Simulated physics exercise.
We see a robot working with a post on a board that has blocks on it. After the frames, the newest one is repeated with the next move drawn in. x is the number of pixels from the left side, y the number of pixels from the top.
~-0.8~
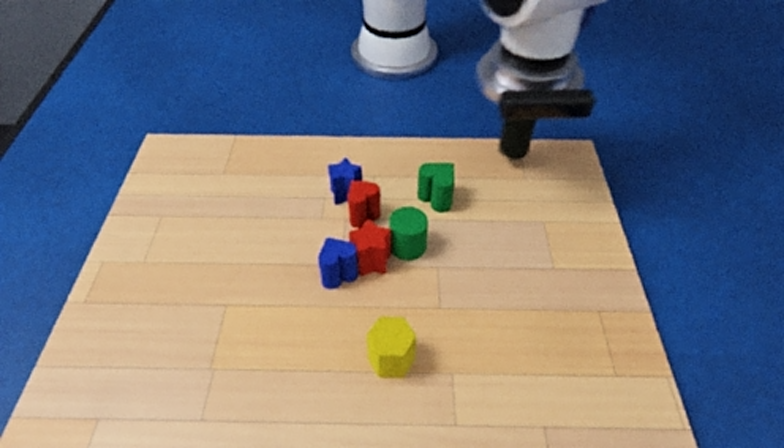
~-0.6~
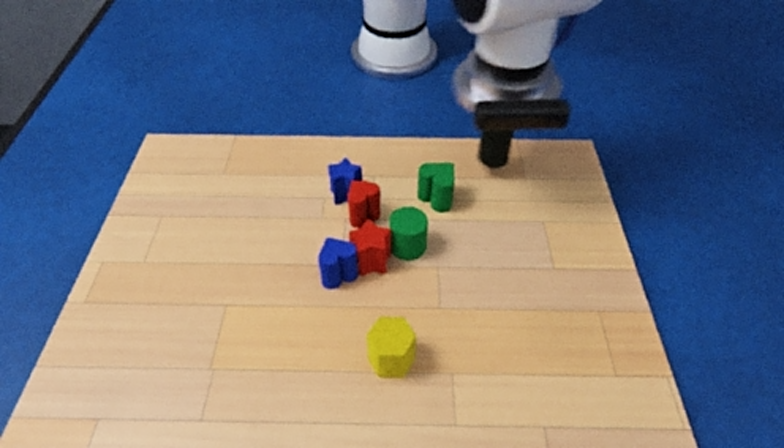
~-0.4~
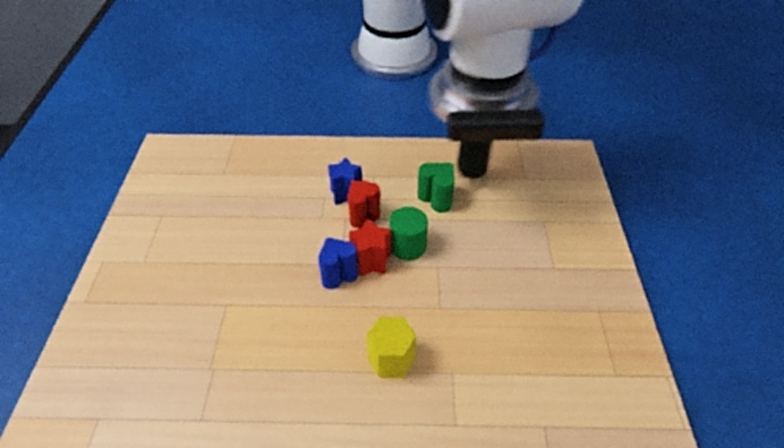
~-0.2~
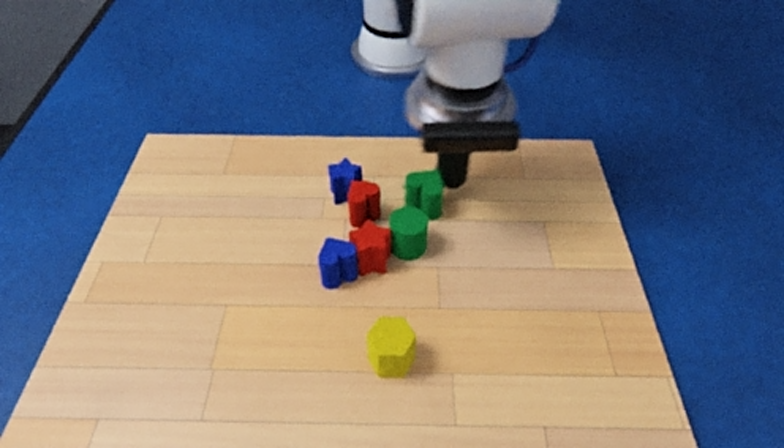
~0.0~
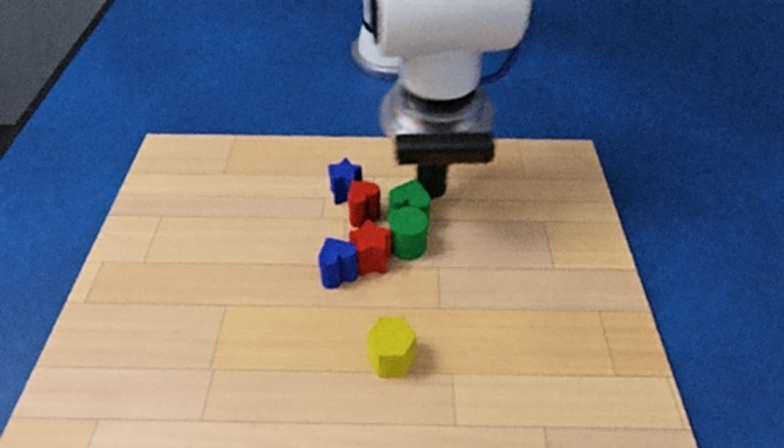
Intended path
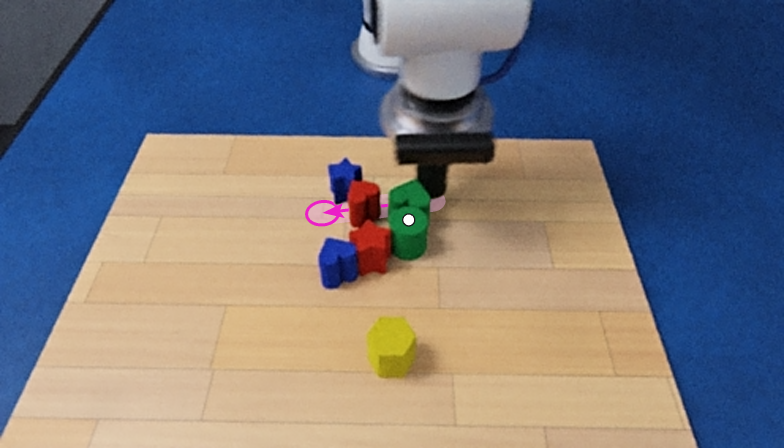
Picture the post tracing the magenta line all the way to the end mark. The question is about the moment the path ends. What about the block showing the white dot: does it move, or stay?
It stays.
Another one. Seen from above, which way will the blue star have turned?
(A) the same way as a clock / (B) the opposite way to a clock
Letter A.
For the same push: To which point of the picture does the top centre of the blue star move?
Its top middle is near (326, 166).
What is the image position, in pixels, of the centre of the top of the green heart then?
Its top face will be centred at roughly (383, 204).
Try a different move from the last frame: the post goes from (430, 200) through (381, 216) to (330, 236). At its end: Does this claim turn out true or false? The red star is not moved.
It is false.
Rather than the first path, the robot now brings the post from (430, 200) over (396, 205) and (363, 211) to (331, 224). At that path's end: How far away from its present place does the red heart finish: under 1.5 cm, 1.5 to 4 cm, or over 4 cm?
The answer here is over 4 cm.
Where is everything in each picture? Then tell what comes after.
In the first picture, post tip (513, 151); block tops, blue star (344, 169); red heart (362, 190); green disc (409, 220); green heart (439, 172).
In the second picture, post (493, 160); blocks unchanged.
In the third picture, post (472, 169); blocks unchanged.
In the fourth picture, post (451, 179); green heart (427, 180).
In the fifth picture, post (431, 189); blue star (344, 169); red heart (362, 190); green disc (409, 220); green heart (410, 193).
Path on the board, from (430, 200) to (323, 213); the dot is on the green disc.
What follows on the original path. One third of the way, post (394, 193); red heart (358, 190); green heart (389, 201), turned 50° anticlockwise.
Two thirds of the way, post (357, 198); blue star (338, 168), turned 30° clockwise; red heart (326, 196); green heart (383, 204), turned 70° anticlockwise.
At the end, post (321, 202); blue star (326, 166), turned 70° clockwise; red heart (294, 206), turned 30° anticlockwise; green disc in place; green heart (383, 204), turned 70° anticlockwise.
